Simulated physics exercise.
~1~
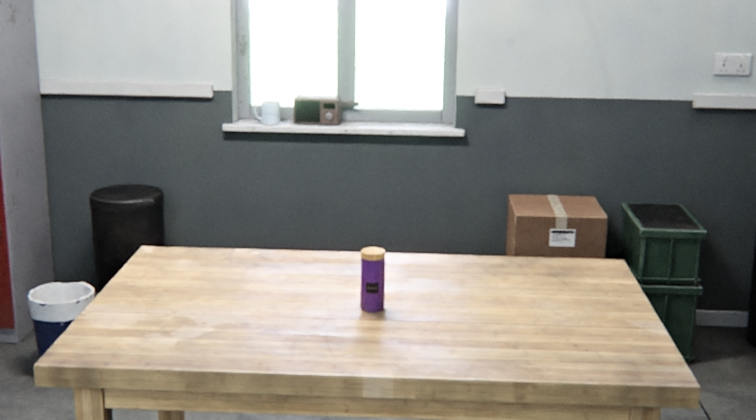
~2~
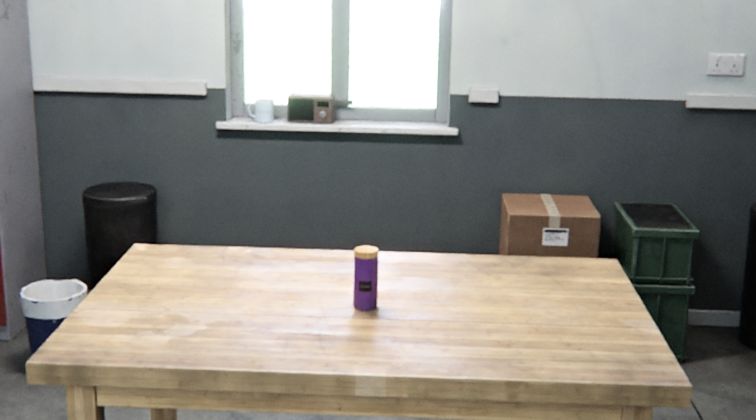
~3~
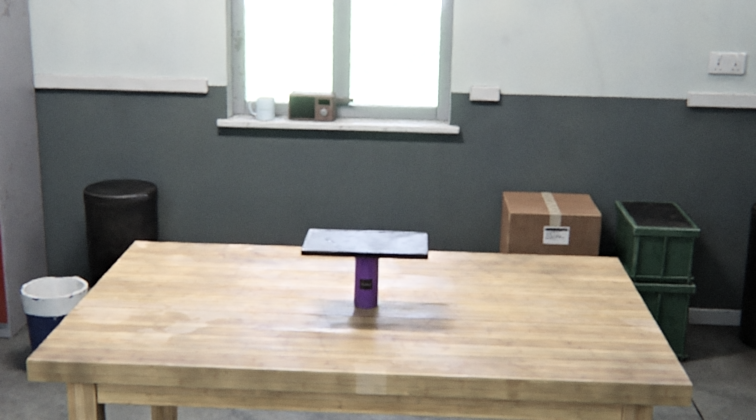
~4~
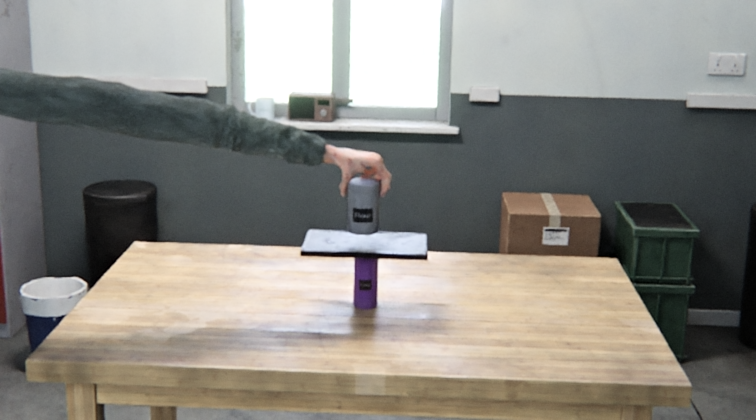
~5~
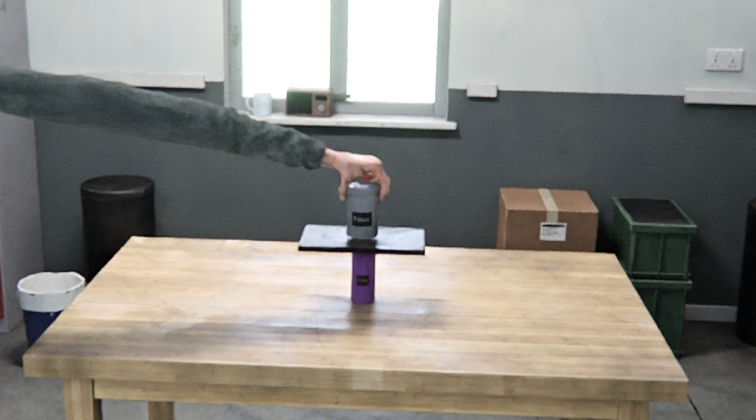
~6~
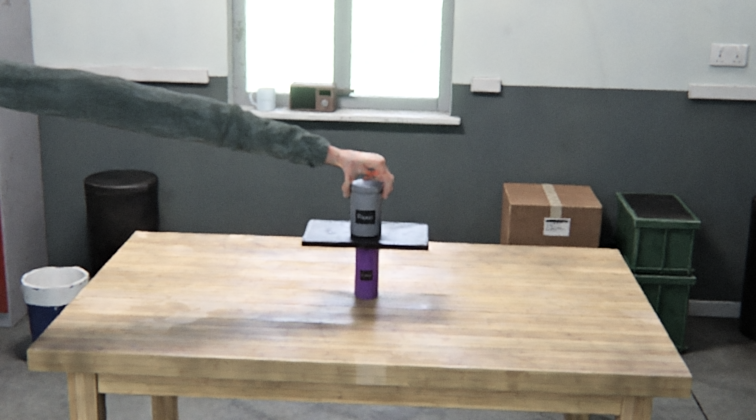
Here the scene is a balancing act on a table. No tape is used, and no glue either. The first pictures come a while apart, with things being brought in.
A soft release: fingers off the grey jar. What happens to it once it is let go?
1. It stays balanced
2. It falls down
It stays balanced (1).
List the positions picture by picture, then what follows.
The last thing is not in view yet; purple jar (373, 279), in the first frame.
The last thing is not in view yet; purple jar (366, 278), in the second frame.
The last thing is not in view yet; purple jar (367, 276), in the third frame.
On its way; grey jar (364, 206); purple jar (366, 276), in the fourth frame.
On its way; grey jar (363, 210); purple jar (364, 272), in the fifth frame.
Set down, still held; grey jar (366, 208); purple jar (367, 267), in the sixth frame.
Then, 0.10 s after the last picture, nothing has stirred.
Then, 0.40 s after the last picture, grey jar resting near (366, 208).
At rest, all 3 in place. Seen from the same camera at the end, grey jar near (366, 208). The stack stays up.
